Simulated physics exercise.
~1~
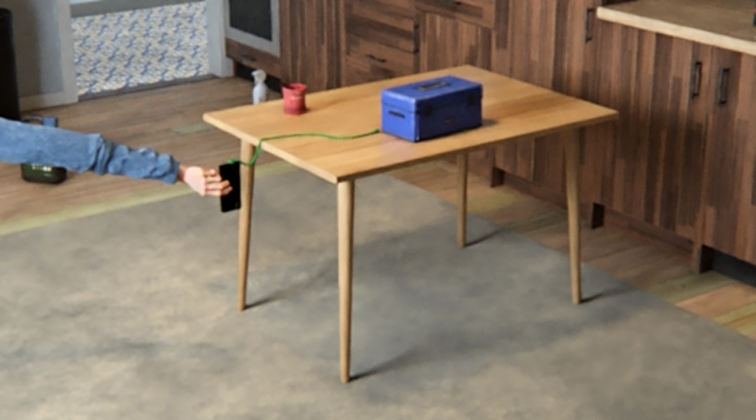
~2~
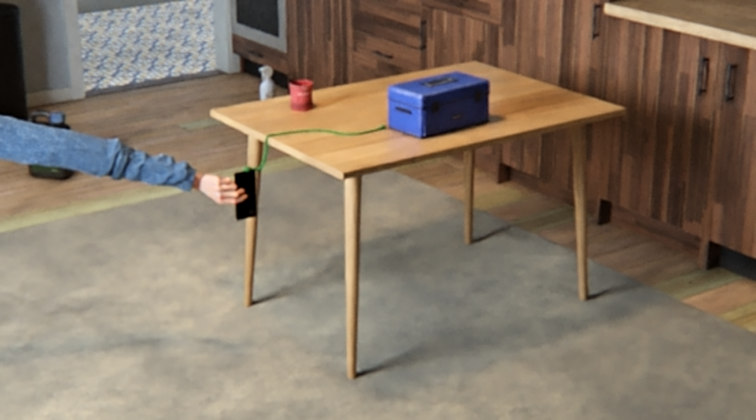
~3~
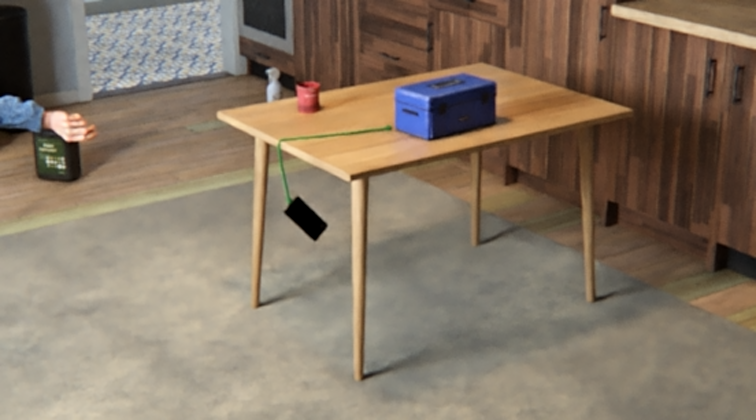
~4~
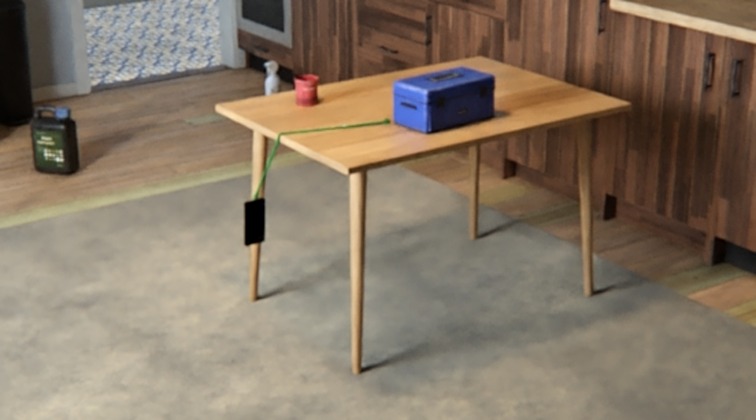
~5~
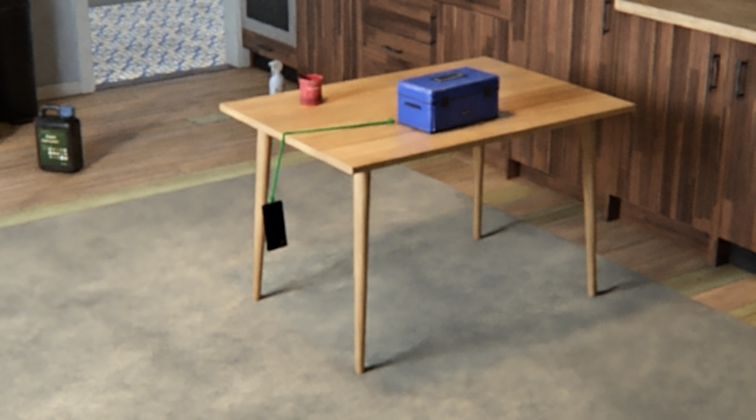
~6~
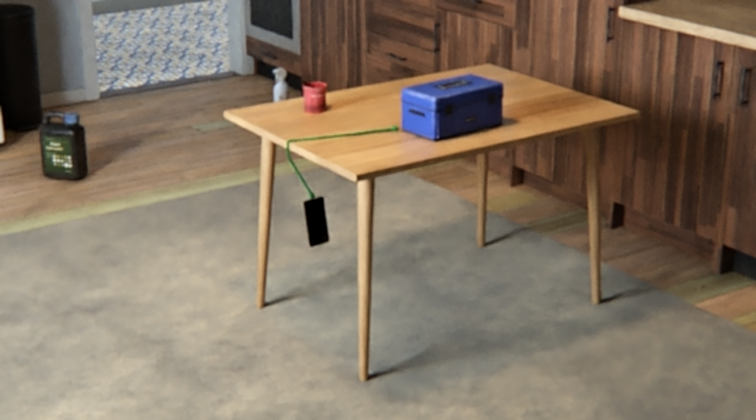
A black phone hangs on a green cord off the left end of a wooden table, seen from slightly above by a gently swaying camera in a room with wooden cabinets and a grey rug. The cord runs across the tabletop to a blue toolbox, with a red cup near the back edge. At first a hand in a denim sleeve holds the phone, then lets go and withdraws to the left. The phone swings right, back left, then right again. It ends dangling above the floor, while toolbox and cup stay in place.
